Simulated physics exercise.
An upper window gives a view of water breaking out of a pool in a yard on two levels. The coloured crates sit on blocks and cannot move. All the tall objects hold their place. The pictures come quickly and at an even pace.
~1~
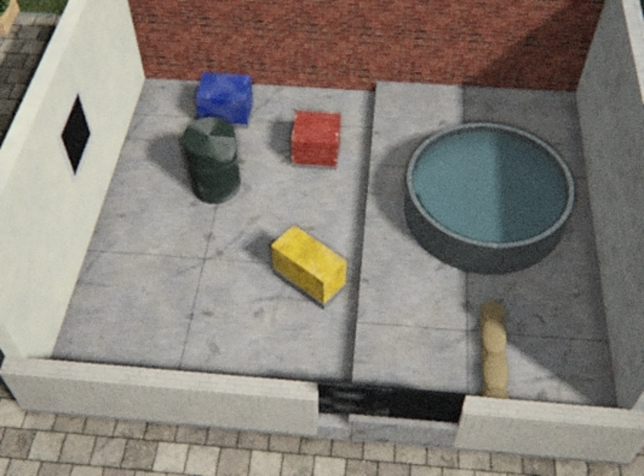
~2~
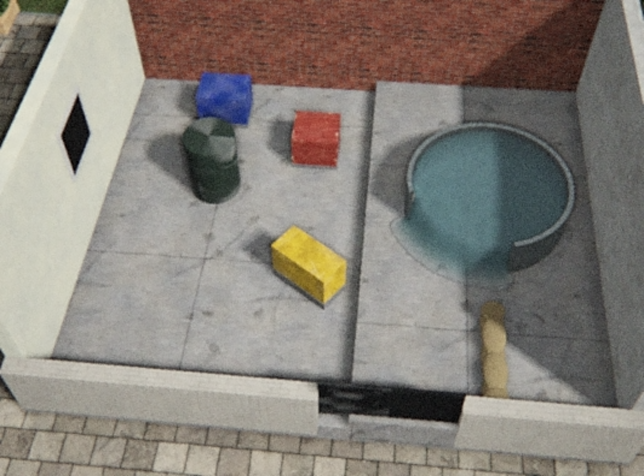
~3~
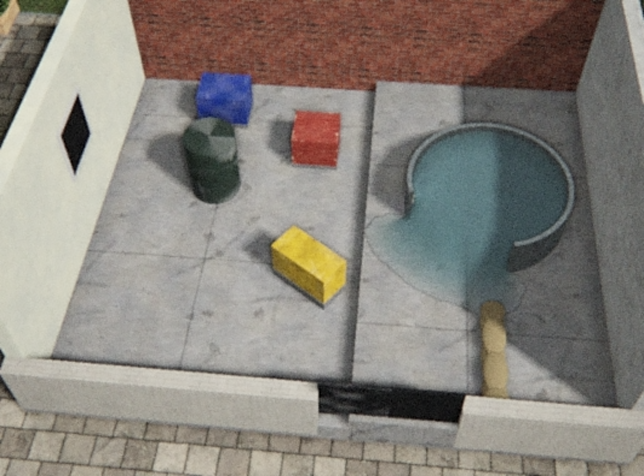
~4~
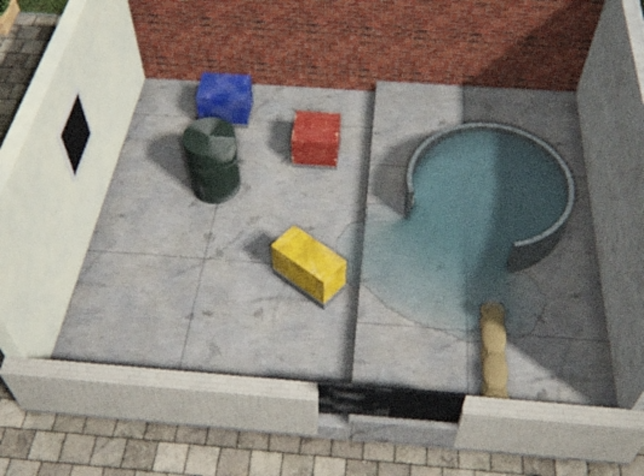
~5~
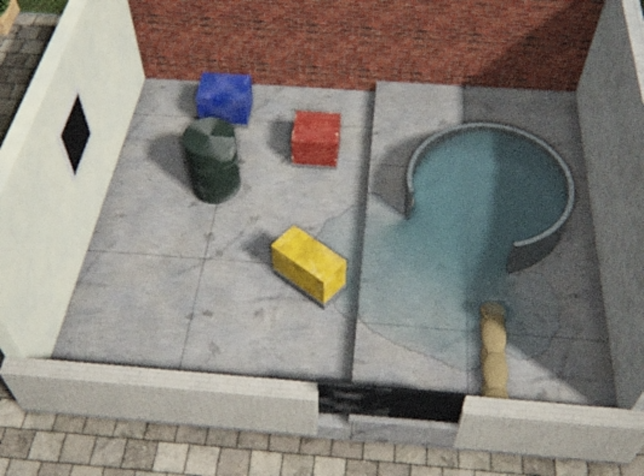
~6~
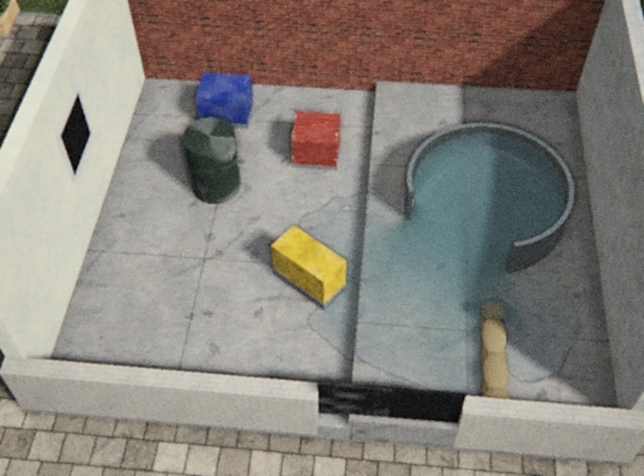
In the video, a round pool in a walled yard breaks open at its lower left side, and water pours out, spreading left and forward across the paving, past sandbags and around a yellow block onto the left section.
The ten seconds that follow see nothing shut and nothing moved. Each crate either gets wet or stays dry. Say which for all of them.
As for the yellow crate it's moistened by the water; as for the red crate it's moistened by the water; as for the blue crate it's moistened by the water.
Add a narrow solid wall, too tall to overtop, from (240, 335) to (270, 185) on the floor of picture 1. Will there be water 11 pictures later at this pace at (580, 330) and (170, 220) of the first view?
As listed: Under water, not flooded.
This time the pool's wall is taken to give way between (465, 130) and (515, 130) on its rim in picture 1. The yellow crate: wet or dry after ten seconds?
So, as it turns out, the yellow crate is left untouched.
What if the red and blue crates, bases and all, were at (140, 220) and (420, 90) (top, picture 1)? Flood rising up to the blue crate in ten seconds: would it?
The blue one is not reached.
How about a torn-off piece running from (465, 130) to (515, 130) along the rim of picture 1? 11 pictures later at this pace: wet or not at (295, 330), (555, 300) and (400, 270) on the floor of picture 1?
Spot one: Spared by the leak. Spot two: Spared by the leak. Spot three: Spared by the leak.
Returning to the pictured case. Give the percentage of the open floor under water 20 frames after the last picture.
It works out to about 55 in a hundred.
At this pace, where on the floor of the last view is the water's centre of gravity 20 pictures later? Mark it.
Point: (345, 297).
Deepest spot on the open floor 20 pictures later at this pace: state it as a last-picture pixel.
(42, 386).
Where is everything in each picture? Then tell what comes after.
In the first picture, still water in the pool at (489, 185).
In the second picture, the front is at (398, 223), out from the gap at (447, 251).
In the third picture, water pours out at (447, 253) and has run to (378, 222).
In the fourth picture, the front is at (345, 238), out from the gap at (447, 254).
In the fifth picture, the front is at (321, 240), out from the gap at (446, 254).
In the sixth picture, water pours out at (446, 254) and has run to a hidden place.
A moment on, water covers 25 % of the floor; the yellow crate water round its plinth, the red crate not reached, the blue crate not reached.
Next, water covers 35 % of the floor; the yellow crate water round its plinth, the red crate water round its plinth, the blue crate not reached.
Then, water covers 55 % of the floor; the yellow crate water round its plinth, the red crate water round its plinth, the blue crate water round its plinth.
Later, water covers 75 % of the floor; the yellow crate water round its plinth, the red crate water round its plinth, the blue crate water round its plinth.
In the end, water covers 85 % of the floor; the yellow crate was topped, the red crate was topped, the blue crate was topped.
